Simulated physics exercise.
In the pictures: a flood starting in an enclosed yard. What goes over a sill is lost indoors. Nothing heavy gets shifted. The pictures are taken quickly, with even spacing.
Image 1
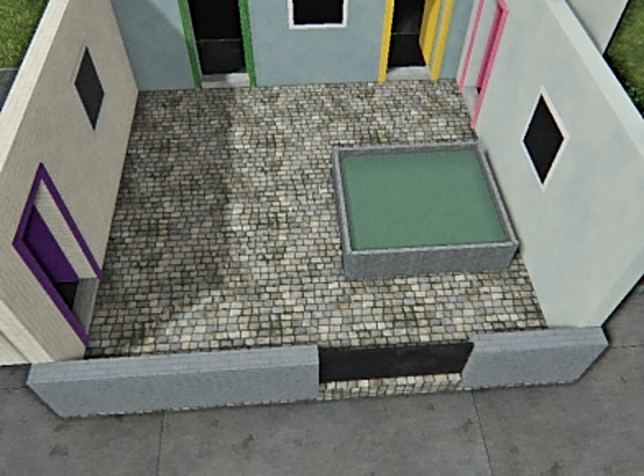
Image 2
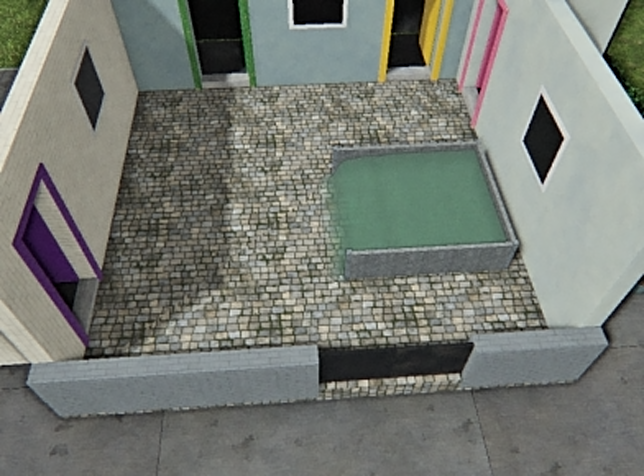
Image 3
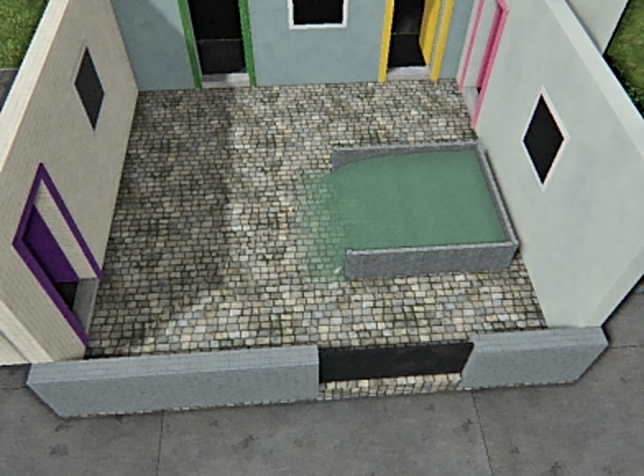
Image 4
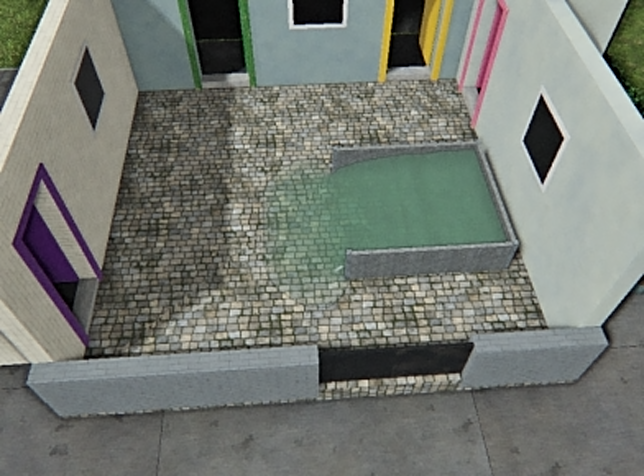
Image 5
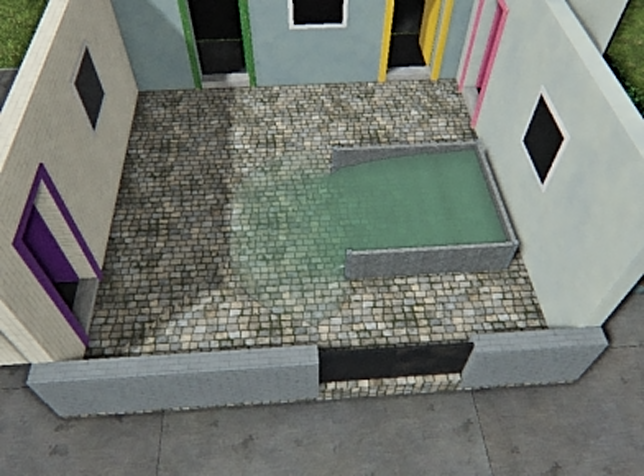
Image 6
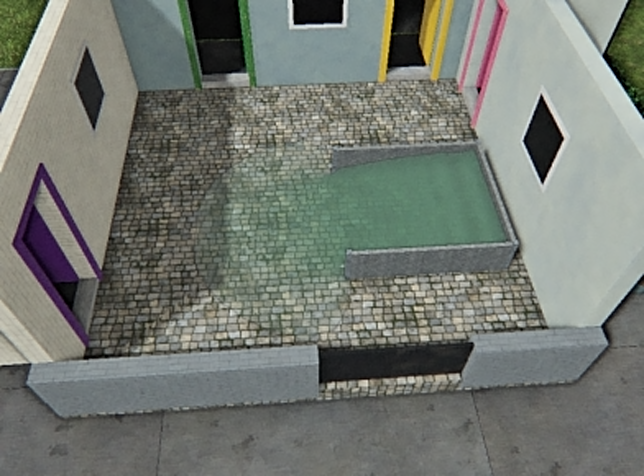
Walled cobbled yard with coloured door surrounds, green water pouring from the open left side of a raised tank and spreading leftward across the stones.
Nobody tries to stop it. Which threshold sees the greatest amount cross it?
The purple threshold.
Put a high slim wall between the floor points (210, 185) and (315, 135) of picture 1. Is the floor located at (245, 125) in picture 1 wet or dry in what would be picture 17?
Answer: Spared.
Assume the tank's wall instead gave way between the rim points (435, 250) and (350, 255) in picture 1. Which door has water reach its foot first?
Answer: The one in purple.
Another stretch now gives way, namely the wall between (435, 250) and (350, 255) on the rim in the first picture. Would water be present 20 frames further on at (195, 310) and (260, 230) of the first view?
As listed: Under water, clear.
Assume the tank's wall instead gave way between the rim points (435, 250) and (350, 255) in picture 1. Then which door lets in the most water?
It's the purple one.
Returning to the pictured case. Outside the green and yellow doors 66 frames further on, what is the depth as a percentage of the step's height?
Depth ratios, approx.: 50 and 50 percent.
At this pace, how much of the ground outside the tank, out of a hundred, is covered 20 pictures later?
That works out to some 55 in a hundred.
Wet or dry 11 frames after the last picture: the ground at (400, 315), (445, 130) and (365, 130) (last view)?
Well, in the order you listed them: Not wetted, next not wetted, last not wetted.
A moment on, water covers 40 % of the floor; yellow door not reached, pink door not reached, purple door wet at the sill, nothing in, green door not reached.
Next, water covers 50 % of the floor; yellow door not reached, pink door not reached, purple door a trickle in, green door not reached.
Then, water covers 55 % of the floor; yellow door not reached, pink door not reached, purple door some in, green door wet at the sill, nothing in.
Later, water covers 85 % of the floor; yellow door wet at the sill, nothing in, pink door not reached, purple door a lot in, green door wet at the sill, nothing in.
In the end, water covers 100 % of the floor; yellow door wet at the sill, nothing in, pink door wet at the sill, nothing in, purple door a lot in, green door wet at the sill, nothing in; the purple door has let in the most.
